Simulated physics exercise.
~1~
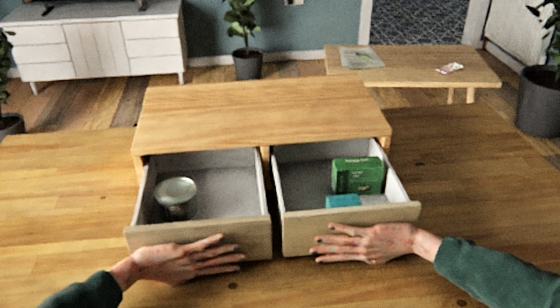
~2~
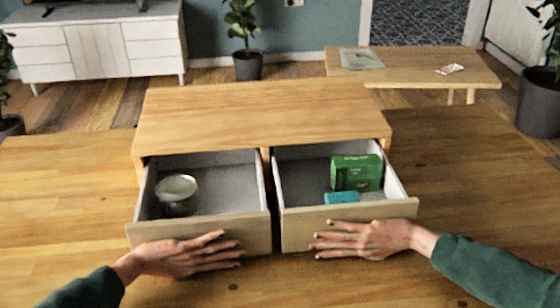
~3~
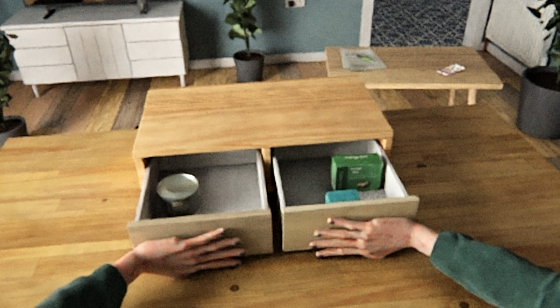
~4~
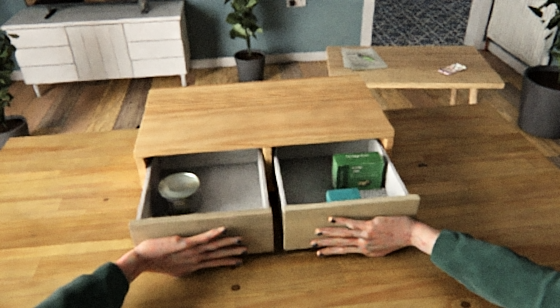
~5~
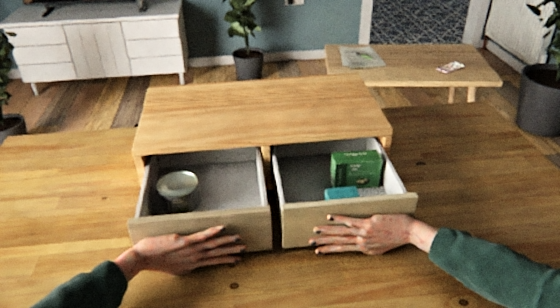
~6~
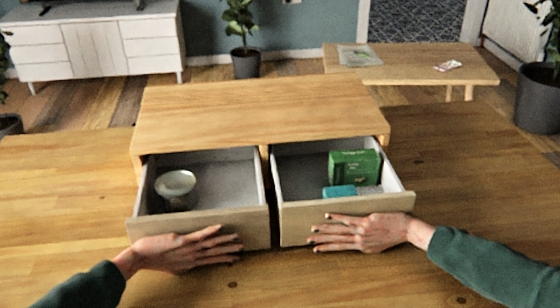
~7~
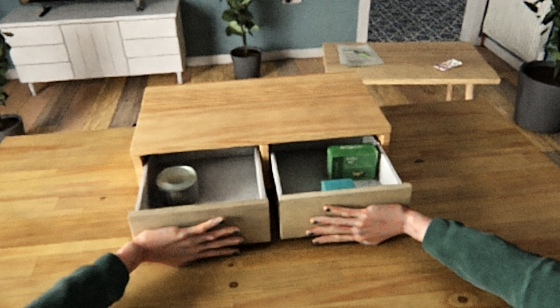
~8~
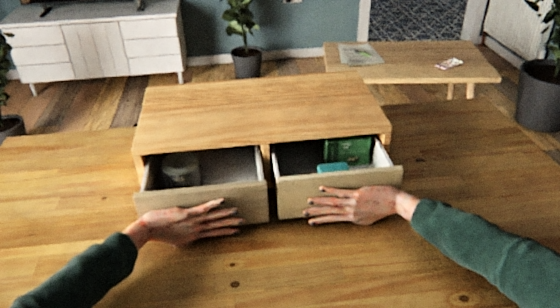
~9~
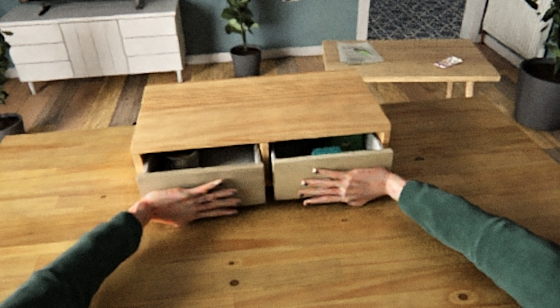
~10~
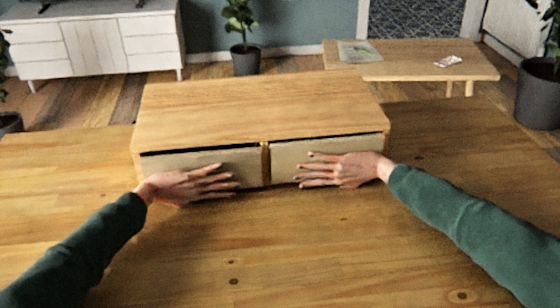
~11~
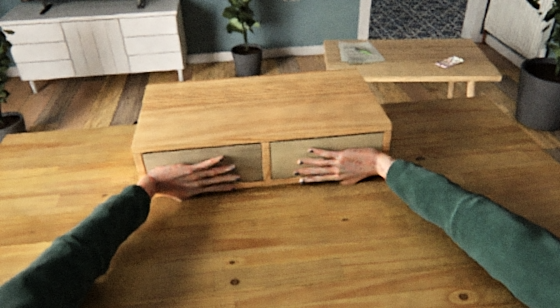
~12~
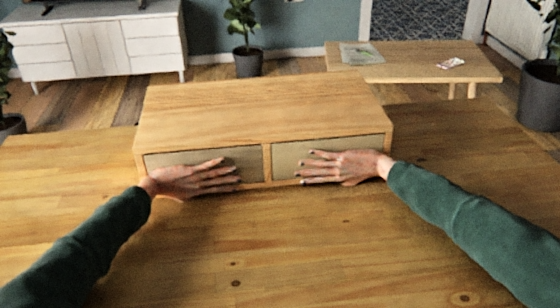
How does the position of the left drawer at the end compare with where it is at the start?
At the start the left drawer is pulled well out of the chest towards the viewer, and at the end it is pushed all the way in, farther from the viewer, with its front flush with the chest.
In a living room, seen from above a wooden table, a small wooden chest sits with its two drawers pulled out towards the viewer. The left drawer holds a grey tin, and the right one holds an upright green packet beside a smaller turquoise block. Two hands in dark green sleeves rest against the fronts, one on each, and at first barely move. Then they push both drawers inwards together, and the contents slip out of sight beneath the chest top. Both drawers end fully shut, with the hands still resting on their fronts.
